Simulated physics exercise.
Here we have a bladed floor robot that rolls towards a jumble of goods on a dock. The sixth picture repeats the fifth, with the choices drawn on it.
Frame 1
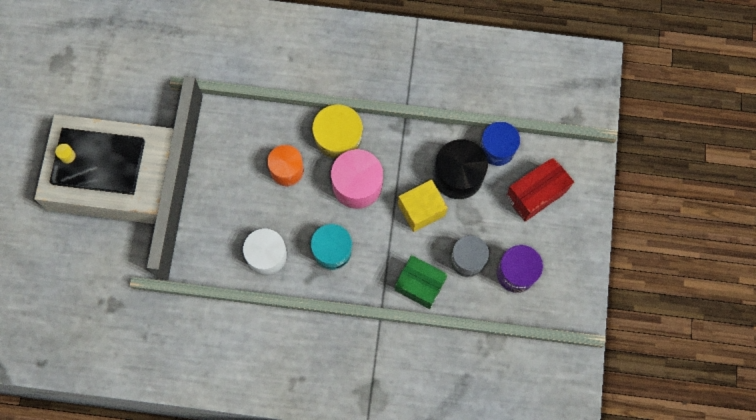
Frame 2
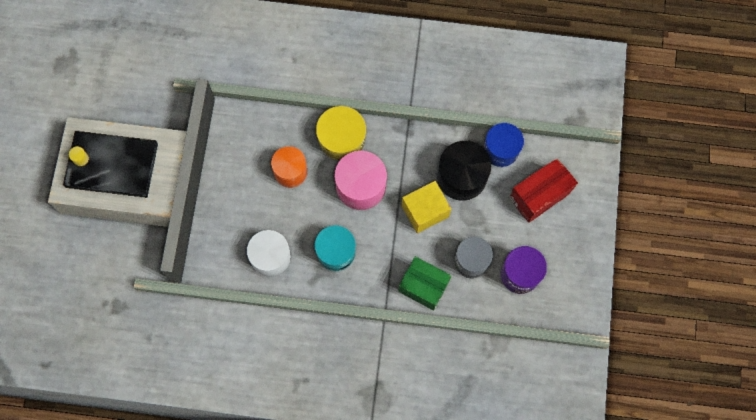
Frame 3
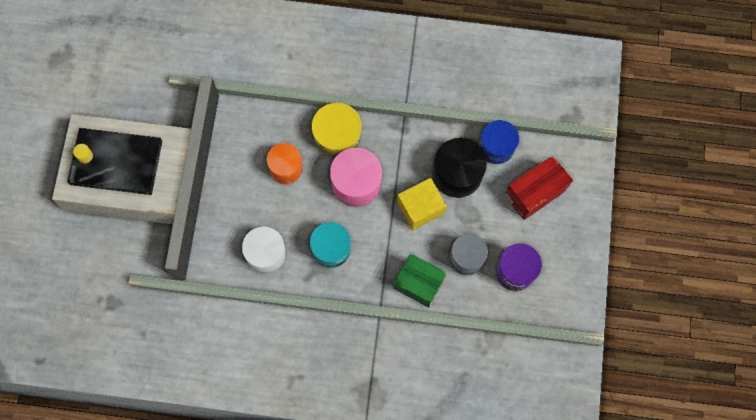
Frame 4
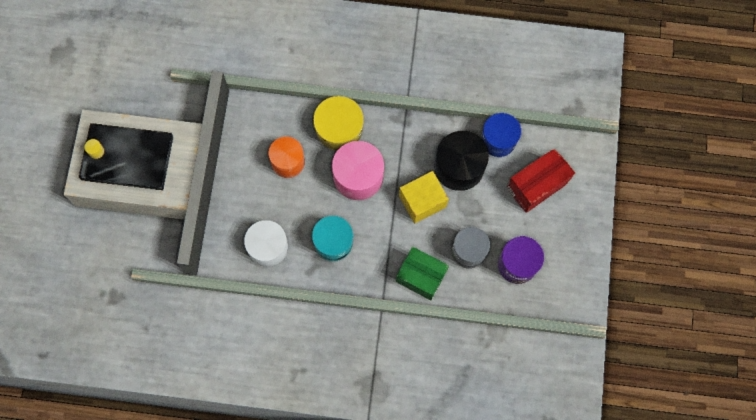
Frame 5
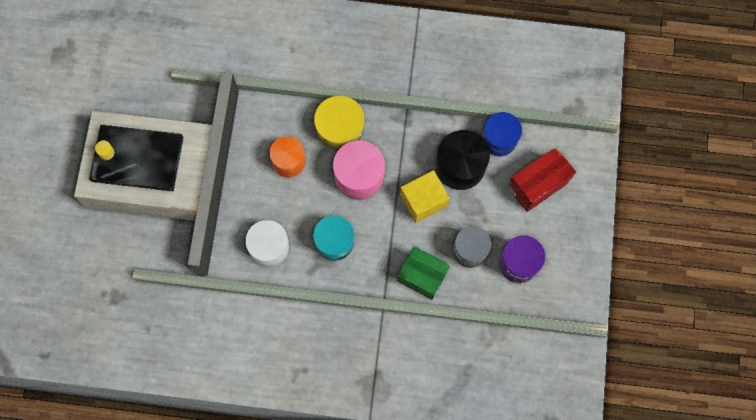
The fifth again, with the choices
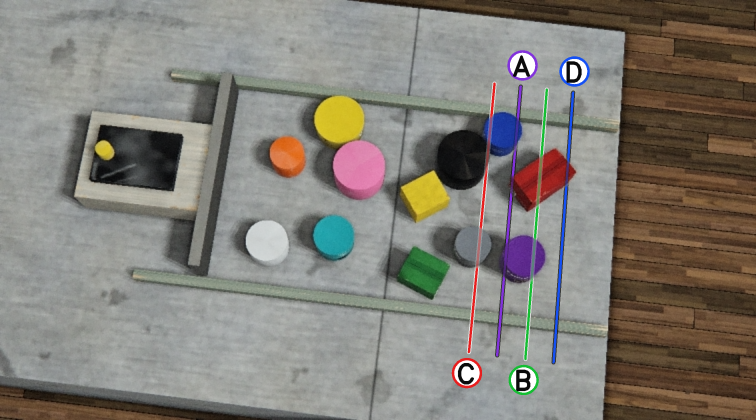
A pale, boxy robot with a wide grey blade sits at the left of a grey concrete dock beside brown planking, seen from high above. Ahead of it, between two pale green rails, stand yellow, orange, pink, white and turquoise round goods, with black, blue, grey and purple ones farther right among yellow, green and red blocks. The robot rolls slowly rightward, touching none of them, while the view jitters slightly.
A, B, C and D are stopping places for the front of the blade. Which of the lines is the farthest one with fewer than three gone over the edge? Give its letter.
No farther than A.
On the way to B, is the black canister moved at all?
By then, yes.
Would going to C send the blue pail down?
By then, no.
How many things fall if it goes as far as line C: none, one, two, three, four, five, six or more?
In all, none.
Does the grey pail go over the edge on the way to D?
Yes.
On the marked copy, A at (509, 216); B at (537, 219); C at (482, 213); D at (564, 222).
Taking A. A third of the way, robot (251, 171); yellow pail (360, 126); white canister (337, 258).
Two thirds of the way, robot (357, 184); purple pail (556, 259); red box (546, 184).
When it is over, robot (442, 194); purple pail over the edge; red box over the edge; two fallen.
As for the rest, B drops three; C is within the limit but short; D drops seven.
